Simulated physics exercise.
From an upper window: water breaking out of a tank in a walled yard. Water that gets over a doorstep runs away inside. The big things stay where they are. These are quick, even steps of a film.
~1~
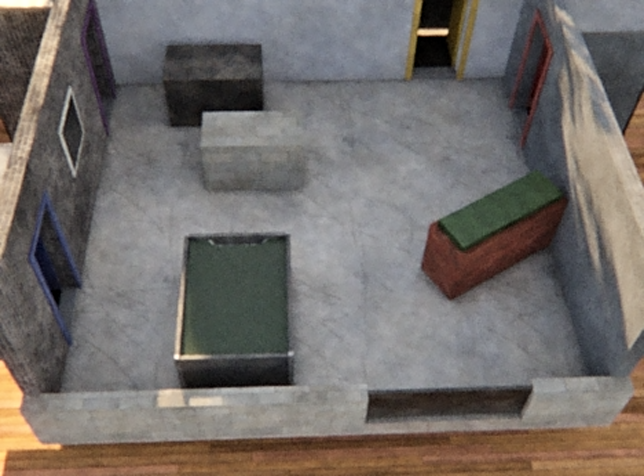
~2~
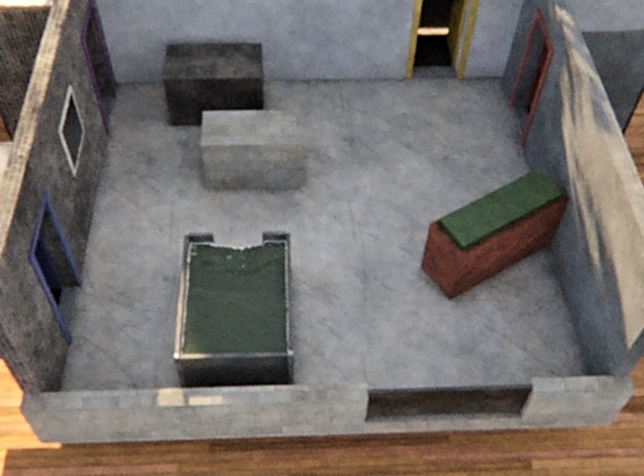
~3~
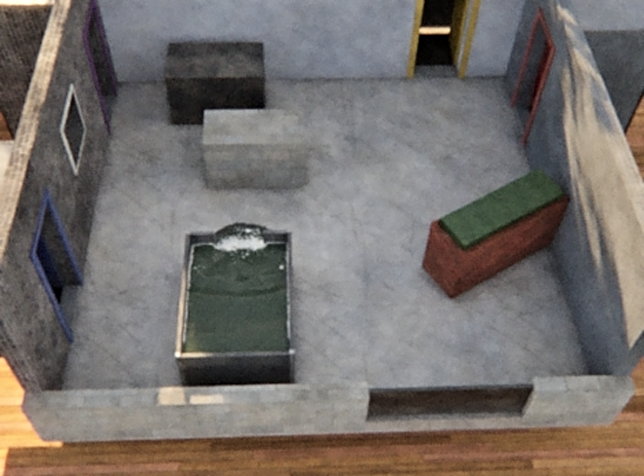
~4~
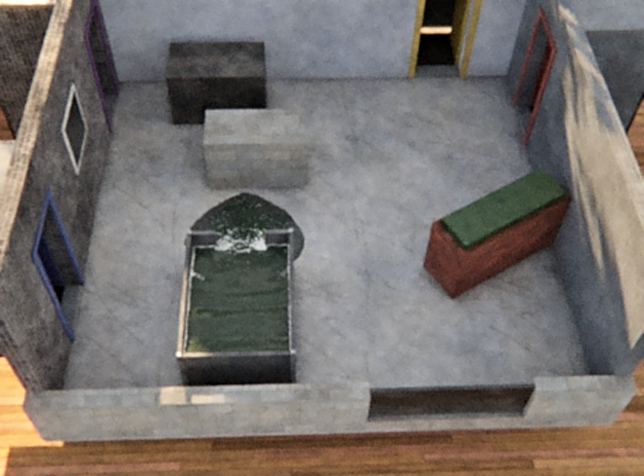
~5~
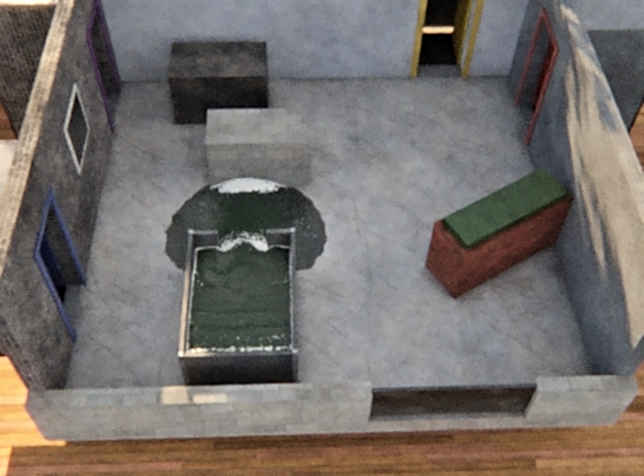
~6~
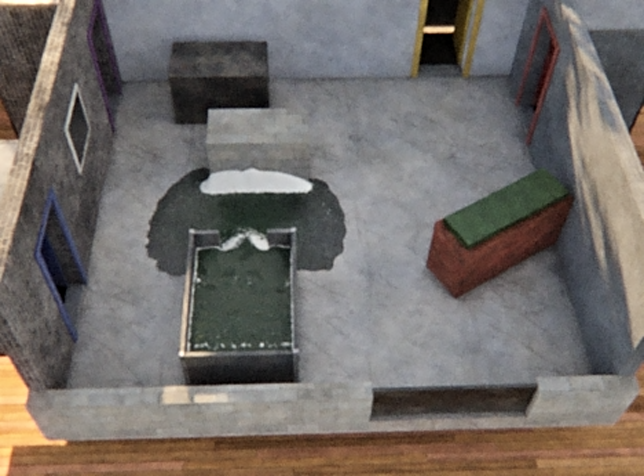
At the start, a tank of dark green water stands whole and still in a walled yard with three blocks. A gap opens in its far side and water pours out, fanning across the grey floor, then reaching the pale block and spreading left and right around the tank's far end.
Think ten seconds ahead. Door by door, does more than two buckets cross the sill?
The red door admits no more than that; the blue door admits no more than that; the purple door lets in a lot; the yellow door admits no more than that.
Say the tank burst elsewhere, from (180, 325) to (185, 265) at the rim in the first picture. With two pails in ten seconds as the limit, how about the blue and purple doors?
In short: The blue door goes over; the purple door floods.
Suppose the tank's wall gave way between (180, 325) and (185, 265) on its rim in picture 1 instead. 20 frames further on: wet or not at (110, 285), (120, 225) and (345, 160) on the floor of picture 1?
As listed: Wet, awash, free of water.
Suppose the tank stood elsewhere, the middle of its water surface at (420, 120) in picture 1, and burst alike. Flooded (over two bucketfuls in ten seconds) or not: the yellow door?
Then: Yellow door passes that mark.
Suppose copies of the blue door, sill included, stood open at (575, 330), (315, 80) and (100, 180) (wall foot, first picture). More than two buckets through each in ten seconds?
In that order: Is under, takes less, passes that mark.
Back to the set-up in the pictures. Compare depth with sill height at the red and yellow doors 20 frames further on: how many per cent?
In turn 110 and 50 per cent.
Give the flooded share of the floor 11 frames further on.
Close to 35 %.
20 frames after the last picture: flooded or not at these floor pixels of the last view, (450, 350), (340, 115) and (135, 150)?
In that order: Clear, clear, covered.
A moment on, water covers 20 % of the floor; the red door not reached, the blue door not reached, the purple door not reached, the yellow door not reached.
Next, water covers 35 % of the floor; the red door not reached, the blue door not reached, the purple door under two buckets in, the yellow door not reached.
Then, water covers 55 % of the floor; the red door under two buckets in, the blue door wet at the sill, nothing in, the purple door under two buckets in, the yellow door wet at the sill, nothing in.
Later, water covers 70 % of the floor; the red door under two buckets in, the blue door wet at the sill, nothing in, the purple door over two buckets in, the yellow door wet at the sill, nothing in.
In the end, water covers 85 % of the floor; the red door under two buckets in, the blue door wet at the sill, nothing in, the purple door far over two buckets in, the yellow door under two buckets in.
